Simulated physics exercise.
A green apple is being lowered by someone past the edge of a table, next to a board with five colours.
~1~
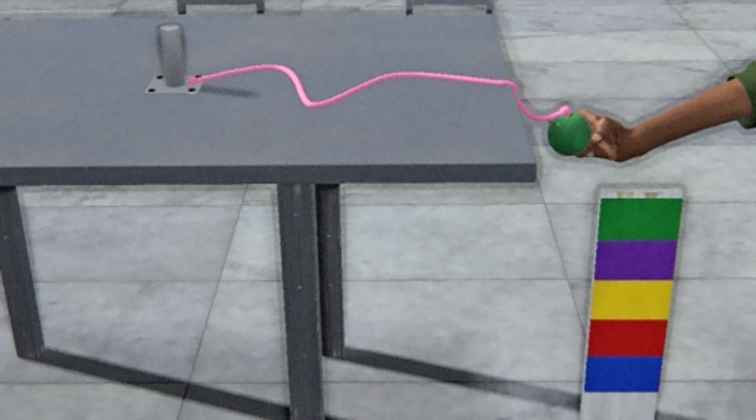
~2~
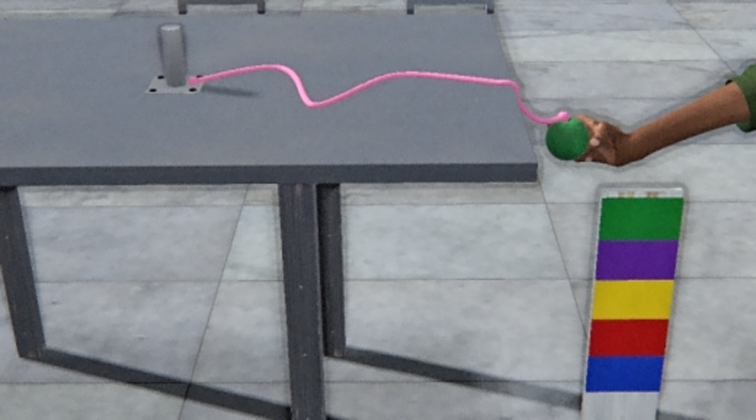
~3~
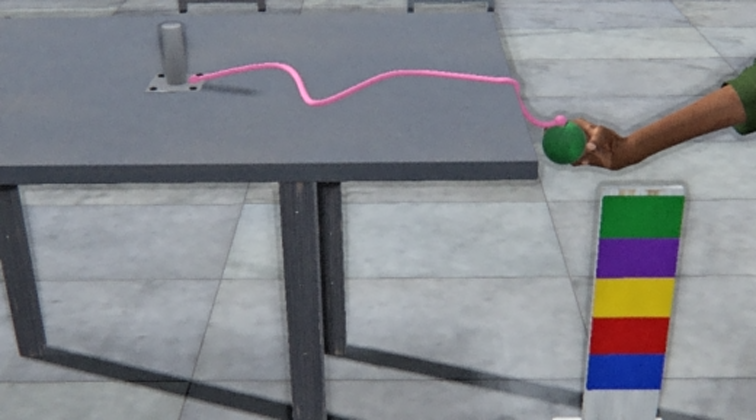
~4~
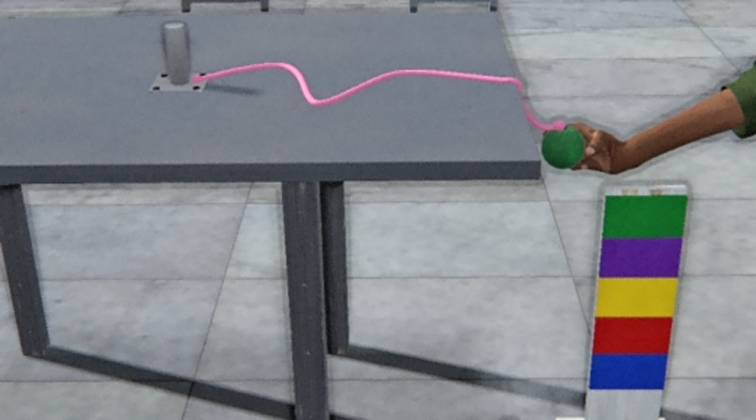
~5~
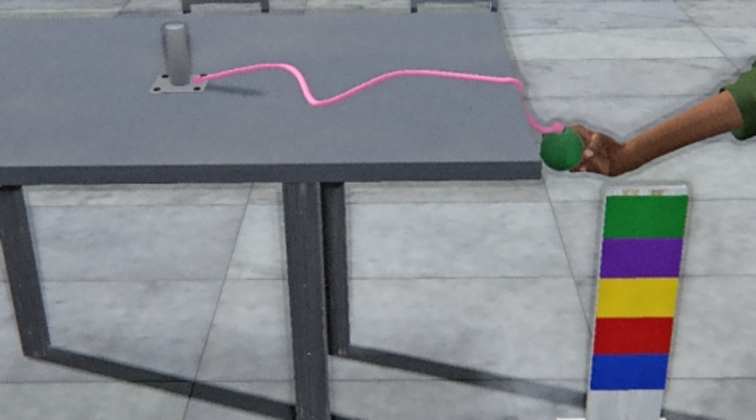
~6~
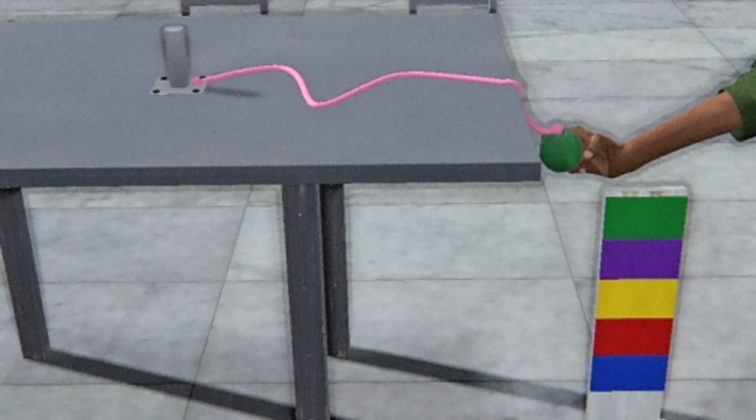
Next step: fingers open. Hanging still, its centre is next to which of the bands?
Its middle rests at the yellow band.
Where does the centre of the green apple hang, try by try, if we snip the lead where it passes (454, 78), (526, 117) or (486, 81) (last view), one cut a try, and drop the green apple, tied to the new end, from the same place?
In that order: (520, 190), (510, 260) and (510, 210).
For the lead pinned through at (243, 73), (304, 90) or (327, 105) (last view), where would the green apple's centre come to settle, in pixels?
Approximately (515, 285), (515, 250) and (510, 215) respectively.
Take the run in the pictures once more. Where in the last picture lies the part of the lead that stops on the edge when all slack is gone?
Pixel (388, 78).
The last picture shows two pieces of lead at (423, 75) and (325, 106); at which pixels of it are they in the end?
First point (518, 132), second point (424, 86).
A little later, apple near (542, 286); level with yellow.
Next, apple near (487, 301); level with yellow.
Later still, apple near (520, 301); level with yellow.
When it is over, apple near (511, 302); level with yellow. Its middle rests at the yellow band.
